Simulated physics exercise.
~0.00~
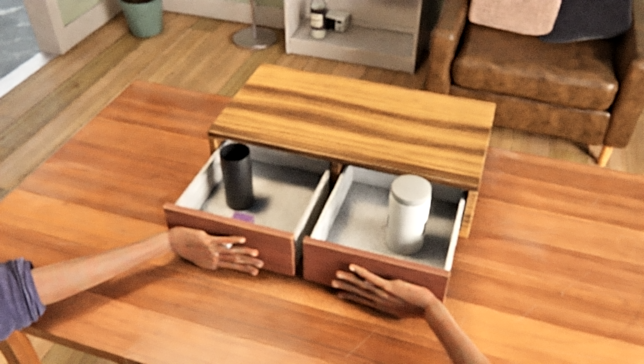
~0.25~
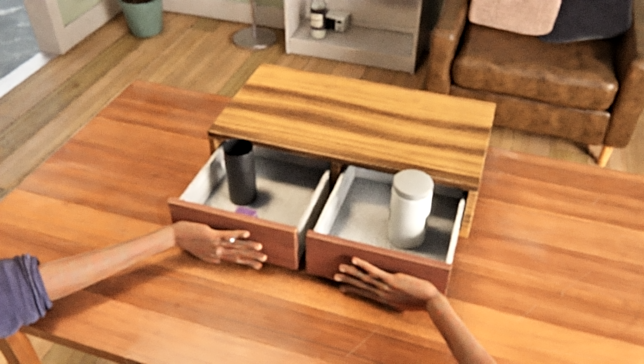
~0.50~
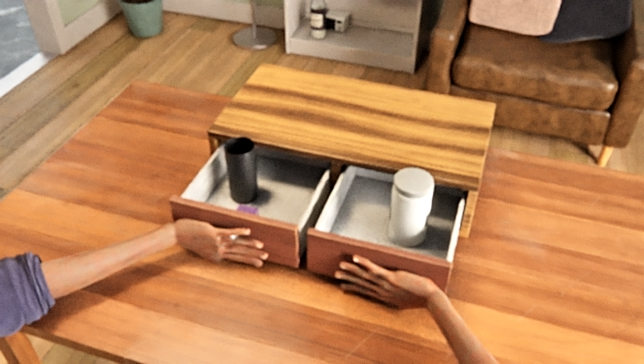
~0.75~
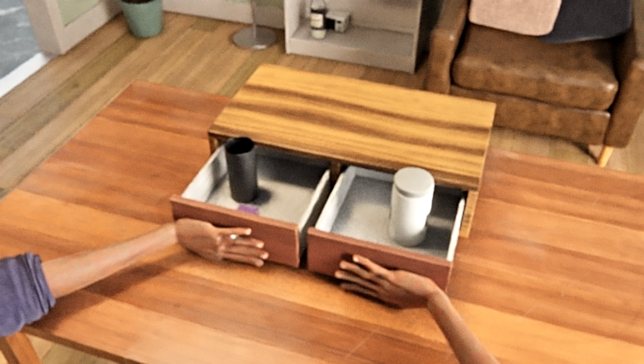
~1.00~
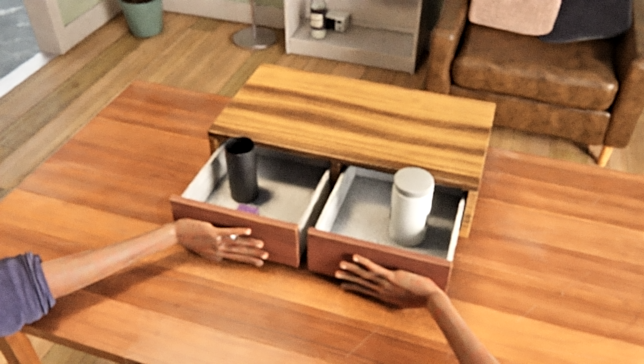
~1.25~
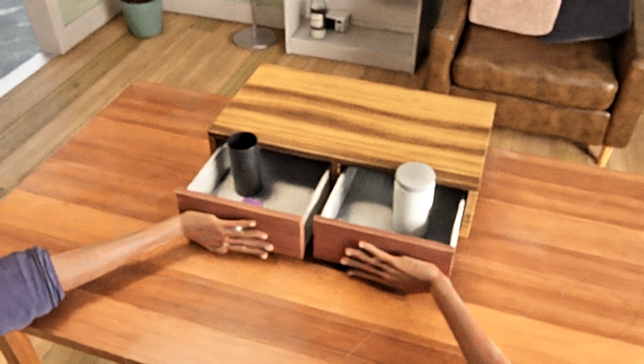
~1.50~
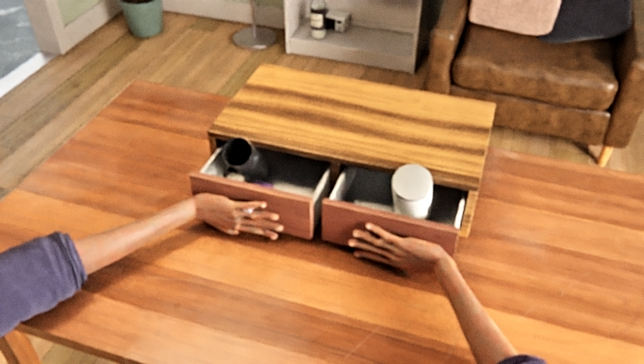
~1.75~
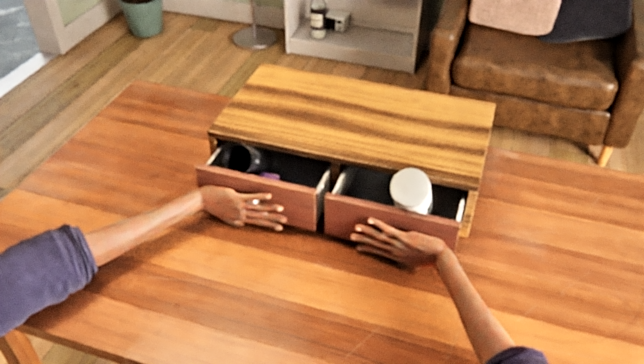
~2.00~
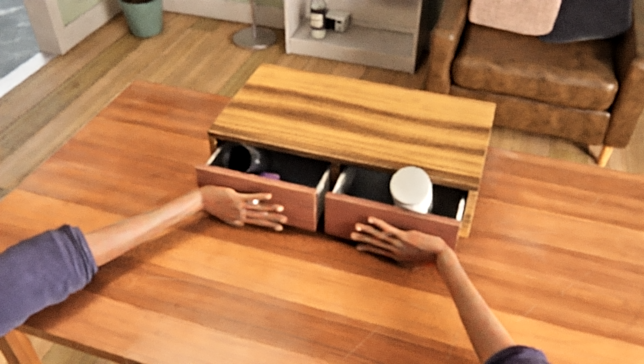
Two hands push both cabinet drawers inward, the containers tilt, and both drawers stay ajar.
